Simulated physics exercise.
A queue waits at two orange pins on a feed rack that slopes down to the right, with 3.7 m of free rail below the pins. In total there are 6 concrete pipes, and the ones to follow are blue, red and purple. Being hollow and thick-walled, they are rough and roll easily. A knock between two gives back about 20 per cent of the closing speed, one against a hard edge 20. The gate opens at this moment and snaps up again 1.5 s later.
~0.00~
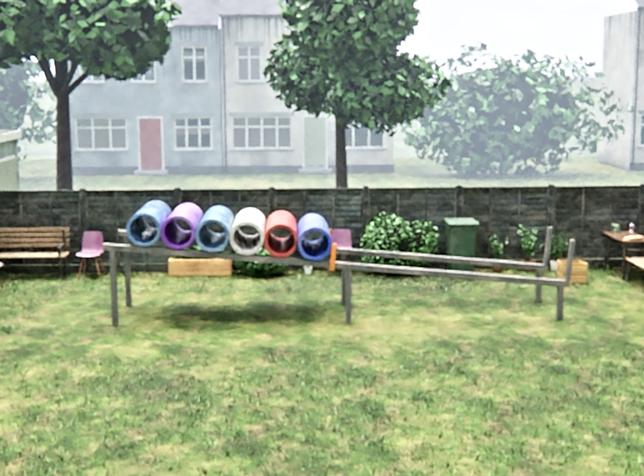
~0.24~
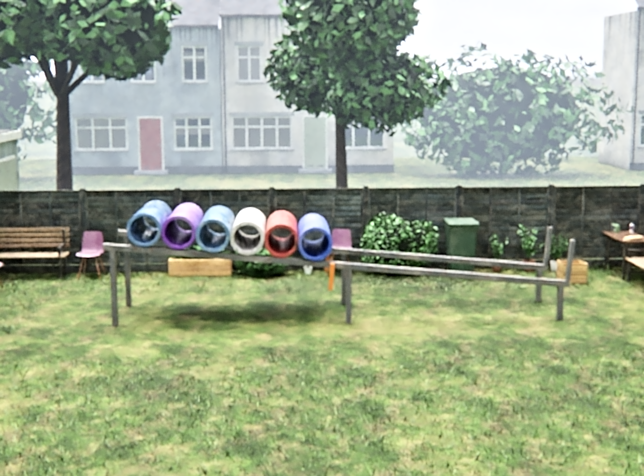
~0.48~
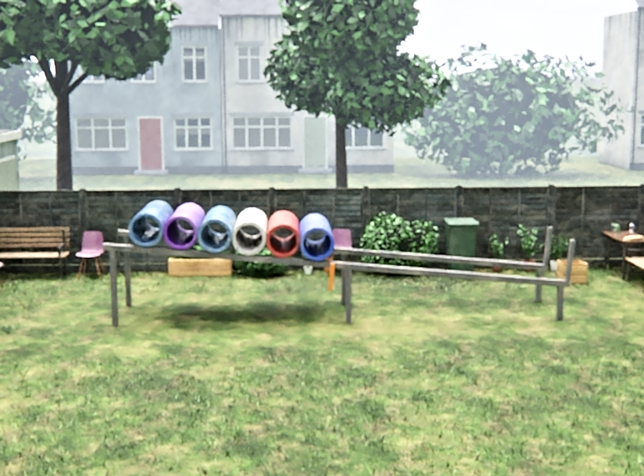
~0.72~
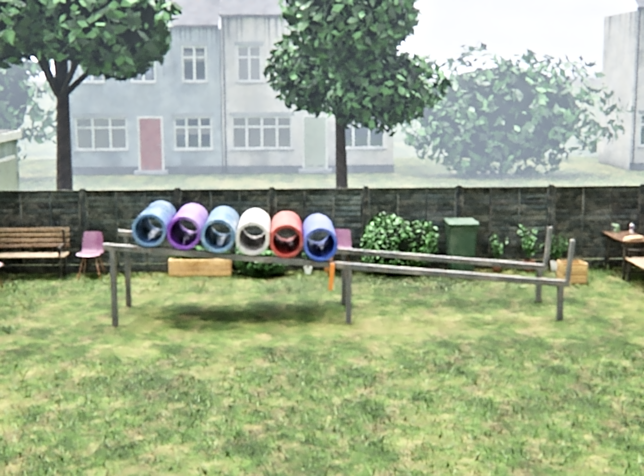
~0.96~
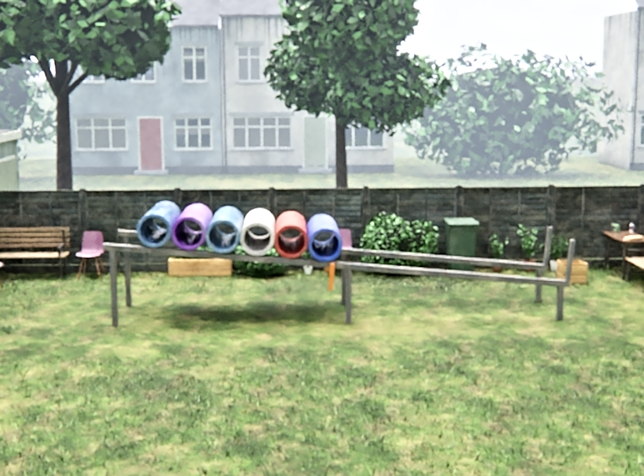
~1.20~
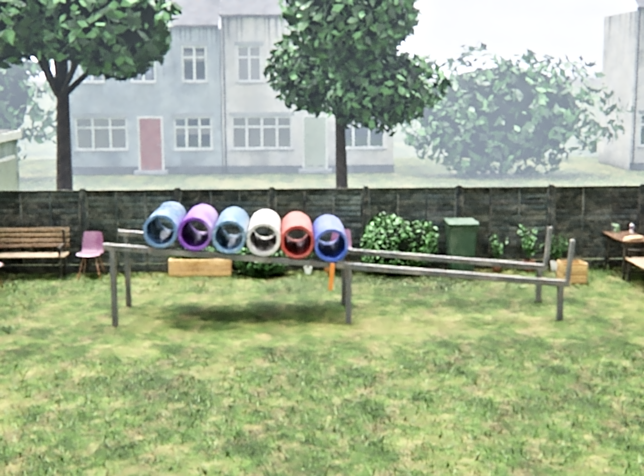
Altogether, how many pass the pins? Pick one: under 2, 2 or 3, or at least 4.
The count is under 2.
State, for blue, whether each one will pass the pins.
Result - blue breaks loose.
By 1.4 s, blue is on the rails, 5 cm below the pins, rolling right; red is on the rails, 45 cm above the pins, rolling right; purple is on the rails, 205 cm above the pins, rolling right; 1 through so far.
By 1.5 s, blue is on the rails, 10 cm below the pins, rolling right; red is on the rails, 40 cm above the pins, rolling right; purple is on the rails, 195 cm above the pins, rolling right; 1 through so far.
By 1.6 s, blue is on the rails, 20 cm below the pins, rolling right; red is on the rails, 35 cm above the pins, rolling right; purple is on the rails, 190 cm above the pins, rolling right; 1 through so far.
By 1.7 s, blue is in the air, 30 cm below the pins, rolling right; red is on the rails, 30 cm above the pins; purple is on the rails, 185 cm above the pins, rolling right; 1 through so far.
Finally (4.0 s), blue is on the rails, 340 cm below the pins; red is on the rails, 30 cm above the pins; purple is on the rails, 185 cm above the pins; 1 through so far.
